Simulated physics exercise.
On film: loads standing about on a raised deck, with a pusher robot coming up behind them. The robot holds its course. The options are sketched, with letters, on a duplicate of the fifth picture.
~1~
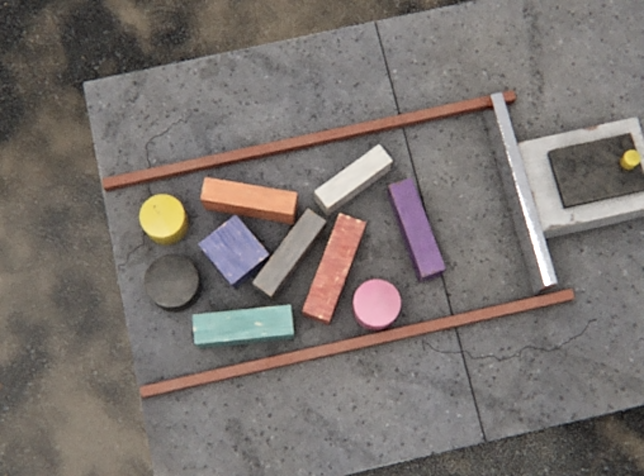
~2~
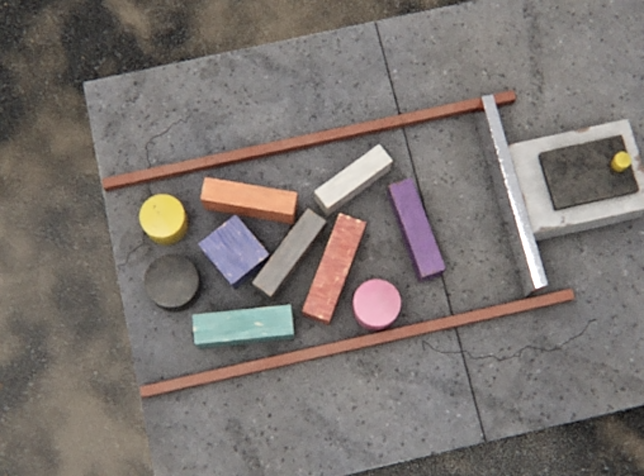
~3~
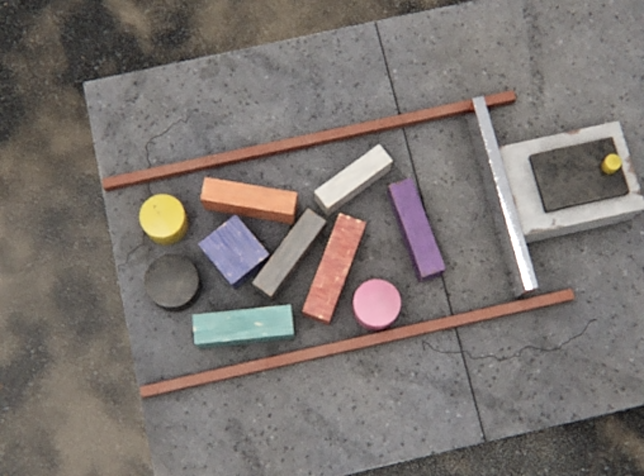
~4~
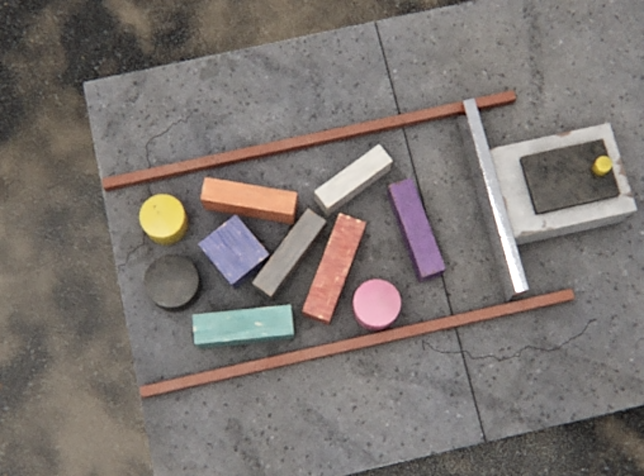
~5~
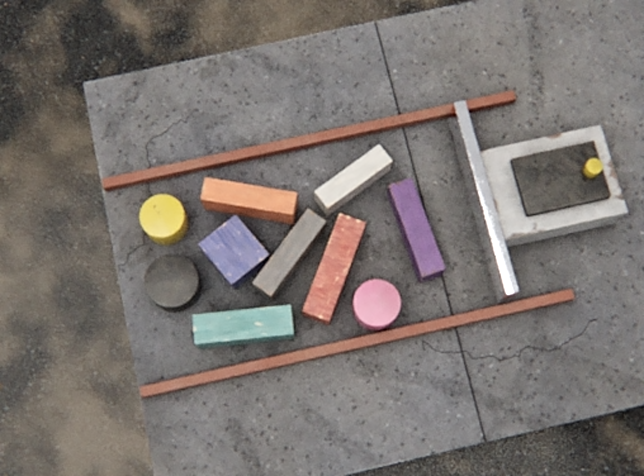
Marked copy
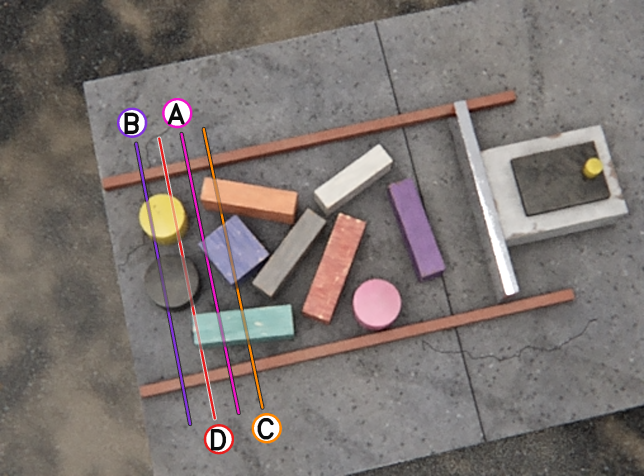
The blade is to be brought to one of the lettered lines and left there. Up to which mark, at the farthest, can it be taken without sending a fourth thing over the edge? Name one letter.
C is the last line within the limit.
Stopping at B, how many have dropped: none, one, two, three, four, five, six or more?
Six or more.
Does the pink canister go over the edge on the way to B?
By then, no.
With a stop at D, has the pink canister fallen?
No.
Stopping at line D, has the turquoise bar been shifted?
By then, yes.
On the marked copy, A at (209, 268); B at (162, 279); C at (232, 263); D at (186, 274).
Taking C. A third of the way, robot (464, 200); pink canister (372, 310); white bar (335, 186).
Two thirds of the way, robot (373, 219); black canister (149, 292); yellow canister (152, 217).
When it is over, robot (304, 235); yellow canister over the edge; turquoise bar over the edge; three fallen.
As for the rest, A drops four; B drops seven; D drops six.
